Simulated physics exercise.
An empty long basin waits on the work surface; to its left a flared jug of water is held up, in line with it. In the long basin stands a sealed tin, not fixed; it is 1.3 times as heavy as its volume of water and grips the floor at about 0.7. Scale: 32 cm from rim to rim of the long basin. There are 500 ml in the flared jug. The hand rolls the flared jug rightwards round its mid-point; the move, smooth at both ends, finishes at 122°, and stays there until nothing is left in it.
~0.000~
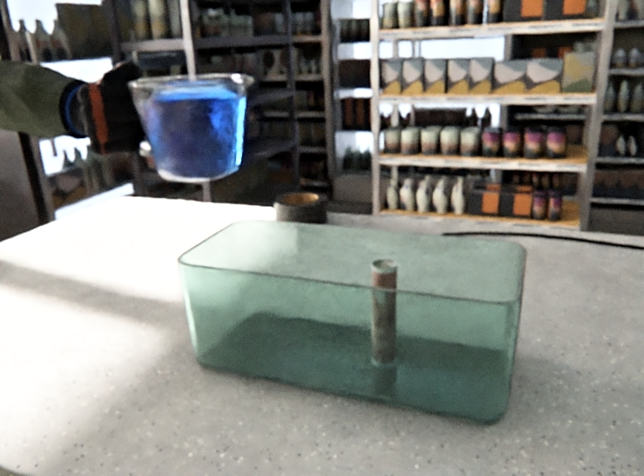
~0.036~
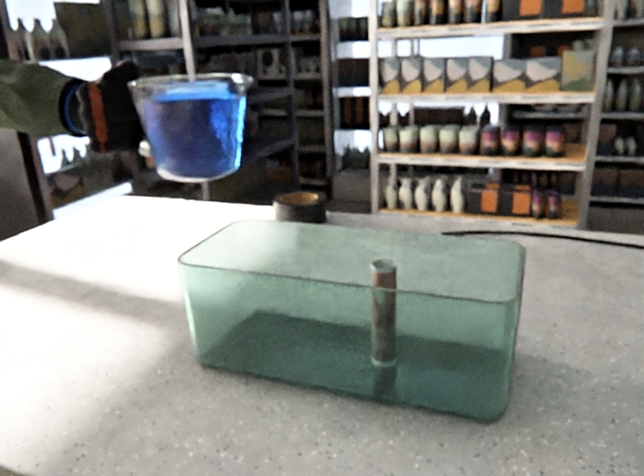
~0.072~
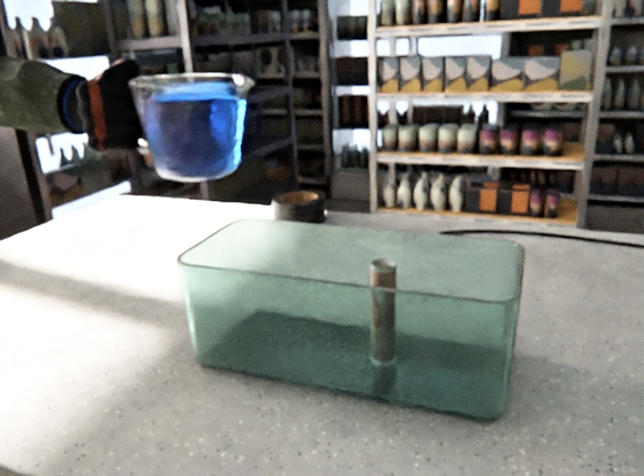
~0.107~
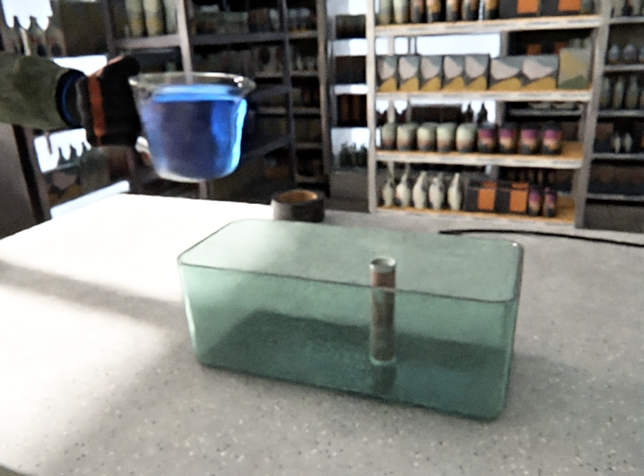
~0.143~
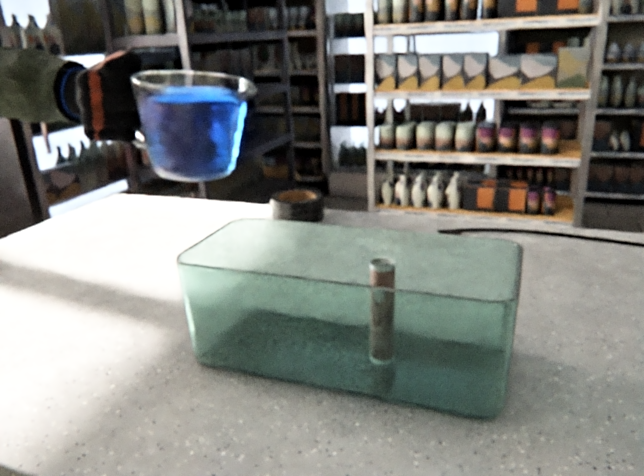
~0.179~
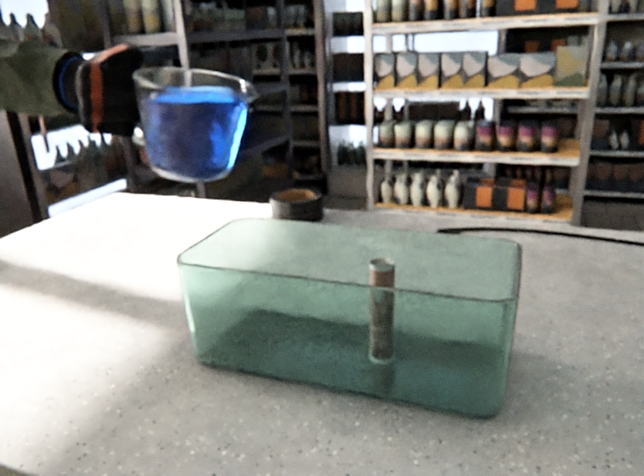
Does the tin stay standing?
The tin stays up.
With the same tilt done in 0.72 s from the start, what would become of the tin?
The tin stays up.
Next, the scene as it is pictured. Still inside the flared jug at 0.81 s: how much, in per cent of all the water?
About 2 per cent.
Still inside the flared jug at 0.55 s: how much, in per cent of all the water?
Some 54 per cent.
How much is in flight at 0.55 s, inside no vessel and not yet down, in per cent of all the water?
Near 28 in a hundred.
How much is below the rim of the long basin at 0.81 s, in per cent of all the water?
Near 94 in a hundred.
After 0.55 s the tilt is 81° and 55 per cent is still to pour; the tin stands where it began.
After 0.81 s the tilt is 119° and 2 per cent is still to pour; the tin stands where it began.
After 1.10 s the tilt is 122° and 0 per cent is still to pour; the tin stands where it began.
After 1.40 s the tilt is 122° and 0 per cent is still to pour; the tin stands where it began.
In the end the tin stands where it began.
